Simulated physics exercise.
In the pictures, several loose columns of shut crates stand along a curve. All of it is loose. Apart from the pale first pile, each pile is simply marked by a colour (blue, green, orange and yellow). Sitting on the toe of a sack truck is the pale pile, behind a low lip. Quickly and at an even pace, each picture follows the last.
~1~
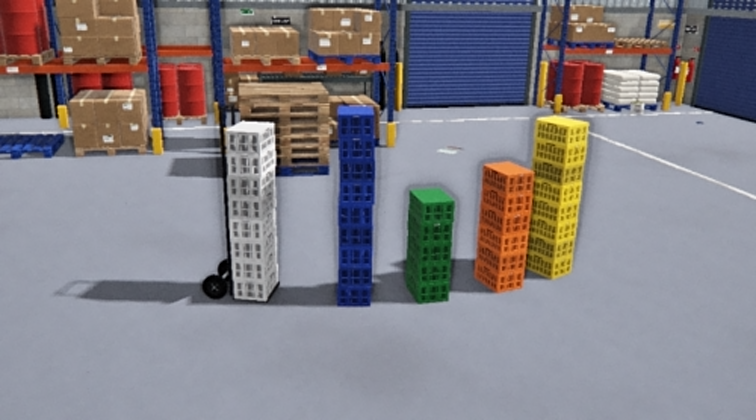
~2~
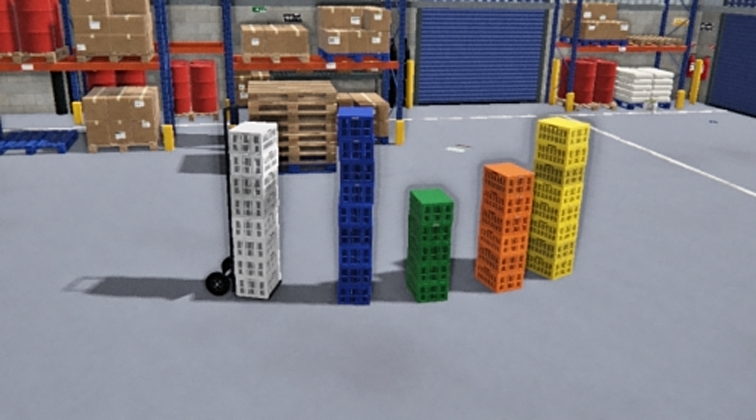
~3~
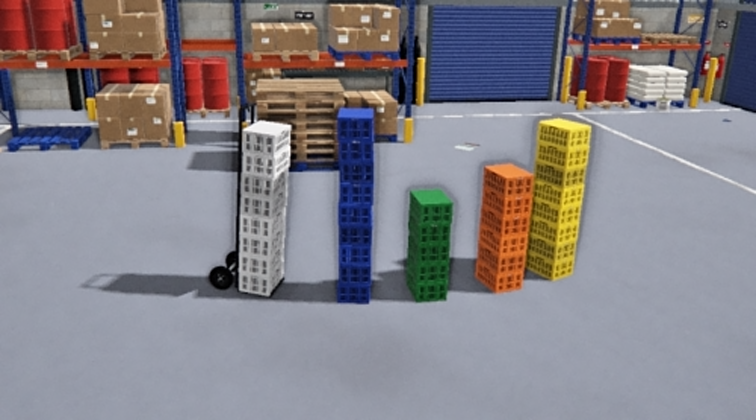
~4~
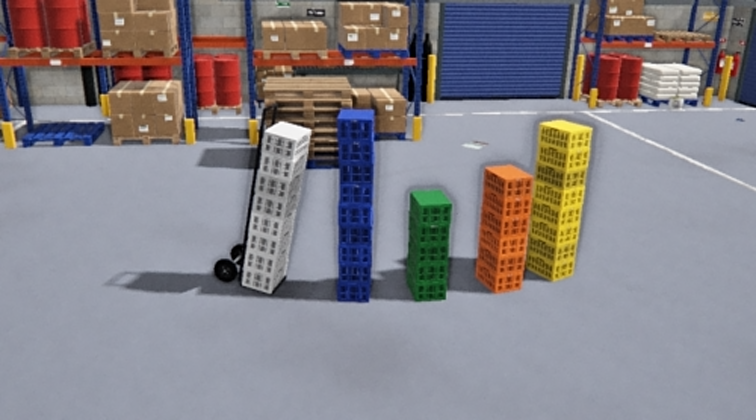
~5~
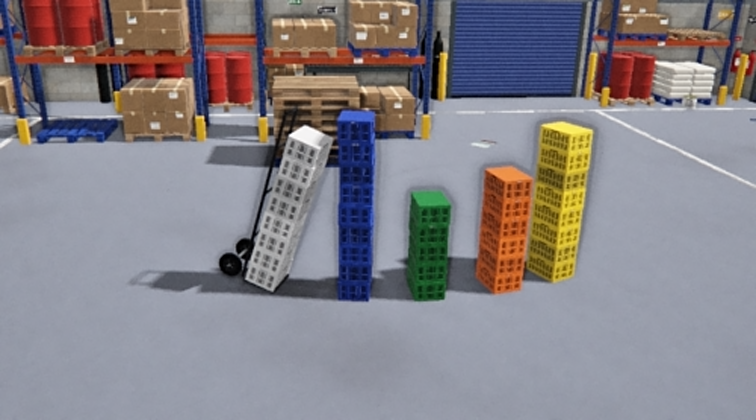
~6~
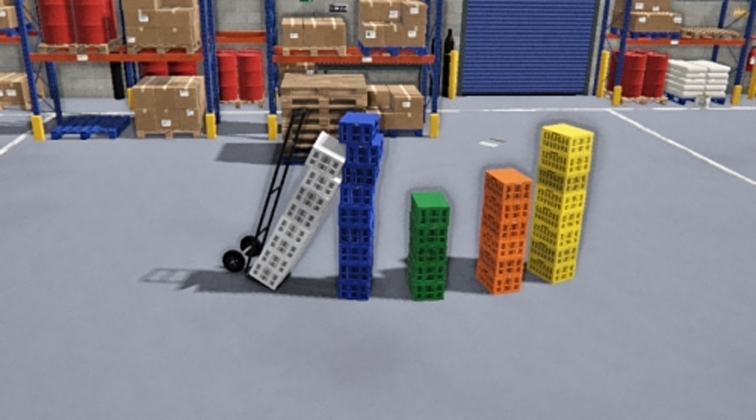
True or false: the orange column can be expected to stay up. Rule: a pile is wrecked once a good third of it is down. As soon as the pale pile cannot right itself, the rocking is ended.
False.
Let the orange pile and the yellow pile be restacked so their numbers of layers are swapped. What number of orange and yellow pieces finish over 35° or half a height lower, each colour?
Orange 7, yellow 6.
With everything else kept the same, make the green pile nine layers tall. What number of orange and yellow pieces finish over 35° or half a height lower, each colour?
For orange the count is 5, and for yellow it is 7.
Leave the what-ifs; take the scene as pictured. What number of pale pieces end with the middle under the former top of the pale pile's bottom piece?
Pale piece tally: 7.
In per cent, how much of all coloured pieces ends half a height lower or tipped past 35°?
It comes out at around 80 per cent.
Soon after the last picture, 8 of the pale pile down; none of the 6 orange crates down (0 of 28 in all colours); top orange crate unmoved; top blue crate leaning a little.
A little later, 7 of the pale pile down; none of the 6 orange crates down (8 of 28 in all colours); top orange crate shifted half its height; top blue crate leaning clearly, some two heights lower.
Later still, 7 of the pale pile down; none of the 6 orange crates down (12 of 28 in all colours); top orange crate leaning clearly, a little lower; top blue crate leaning steeply, some seven heights lower.
After that, 7 of the pale pile down; 5 of the 6 orange crates down (23 of 28 in all colours); top orange crate leaning steeply, some three heights lower; top green crate upside down.
At rest, 7 of the pale pile down; 5 of the 6 orange crates down (23 of 28 in all colours); top orange crate some five heights lower; top green crate upside down. As the last picture would show them, middles, top orange crate near (664, 270), top green crate near (572, 314).
